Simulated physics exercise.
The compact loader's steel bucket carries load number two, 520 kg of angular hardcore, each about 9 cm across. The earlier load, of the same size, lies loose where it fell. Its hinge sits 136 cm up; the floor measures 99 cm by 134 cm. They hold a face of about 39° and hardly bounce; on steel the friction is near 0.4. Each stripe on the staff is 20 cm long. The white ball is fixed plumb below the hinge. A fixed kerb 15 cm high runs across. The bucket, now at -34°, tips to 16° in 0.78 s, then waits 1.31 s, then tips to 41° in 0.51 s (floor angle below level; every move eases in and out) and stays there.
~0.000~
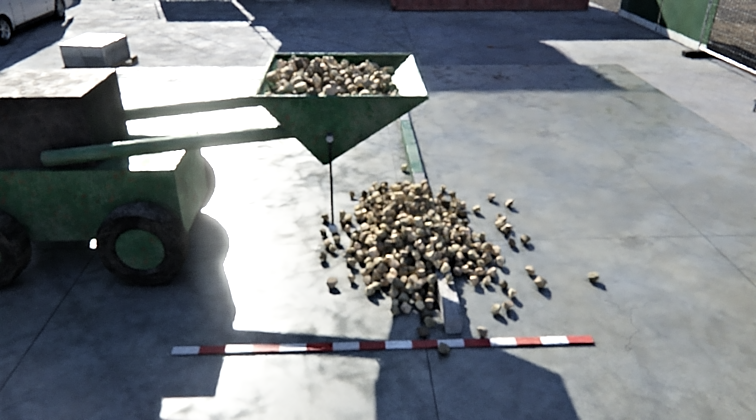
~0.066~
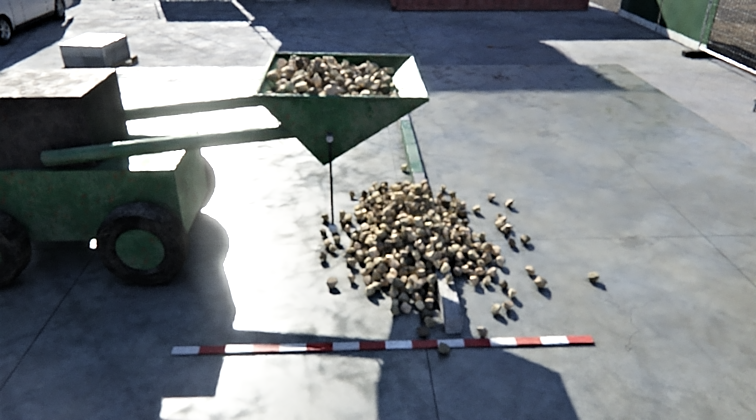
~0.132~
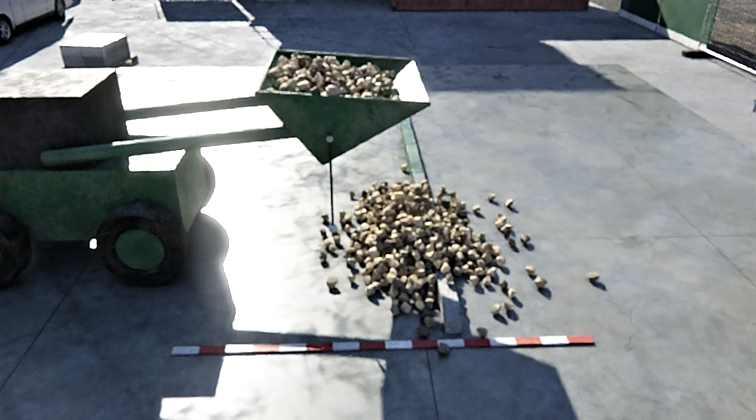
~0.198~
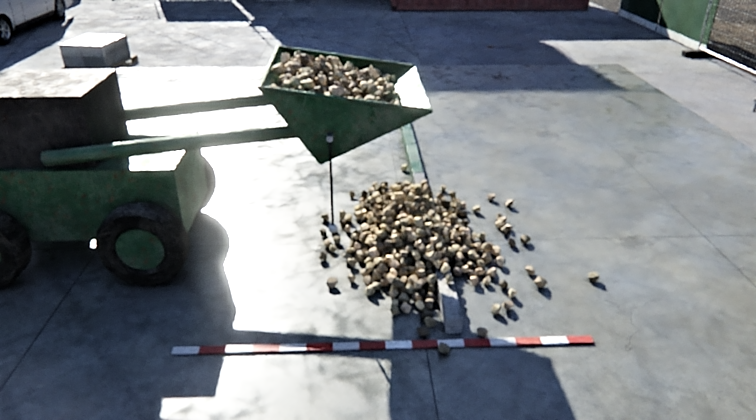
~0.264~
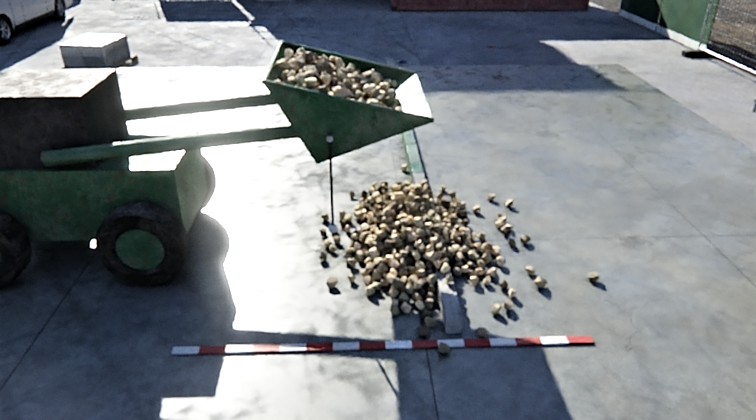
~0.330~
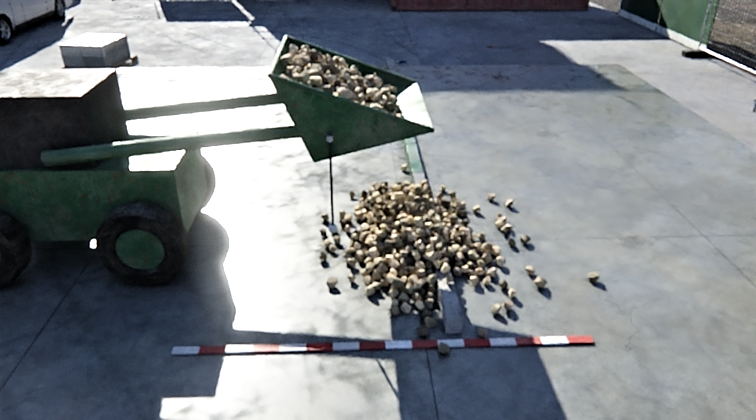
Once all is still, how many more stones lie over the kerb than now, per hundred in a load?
Close to 48 parts in a hundred.
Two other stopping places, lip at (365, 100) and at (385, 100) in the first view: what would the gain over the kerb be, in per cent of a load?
Near 0 per cent from the first place, 10 from the second.
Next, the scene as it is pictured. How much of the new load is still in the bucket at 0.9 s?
It holds some 100 per cent.
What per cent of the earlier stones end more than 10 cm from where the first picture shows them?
Roughly 5 per cent of them.
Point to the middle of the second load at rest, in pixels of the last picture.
Near (435, 222).
After 0.6 s the floor is at 8°; in per cent of one load, 100 in the bucket, 83 on this side of the kerb, 17 over the kerb; the foremost stones are at (523, 237).
After 0.9 s the floor is at 16°; in per cent of one load, 100 in the bucket, 83 on this side of the kerb, 17 over the kerb; the foremost stones are at (523, 237).
After 3.0 s the floor is at 41°; in per cent of one load, 15 in the bucket, 138 on this side of the kerb, 48 over the kerb; the foremost stones are at (529, 232).
After 5.9 s the floor is at 41°; in per cent of one load, 0 in the bucket, 134 on this side of the kerb, 66 over the kerb; the foremost stones are at (534, 236). Net gain over the kerb, 48.
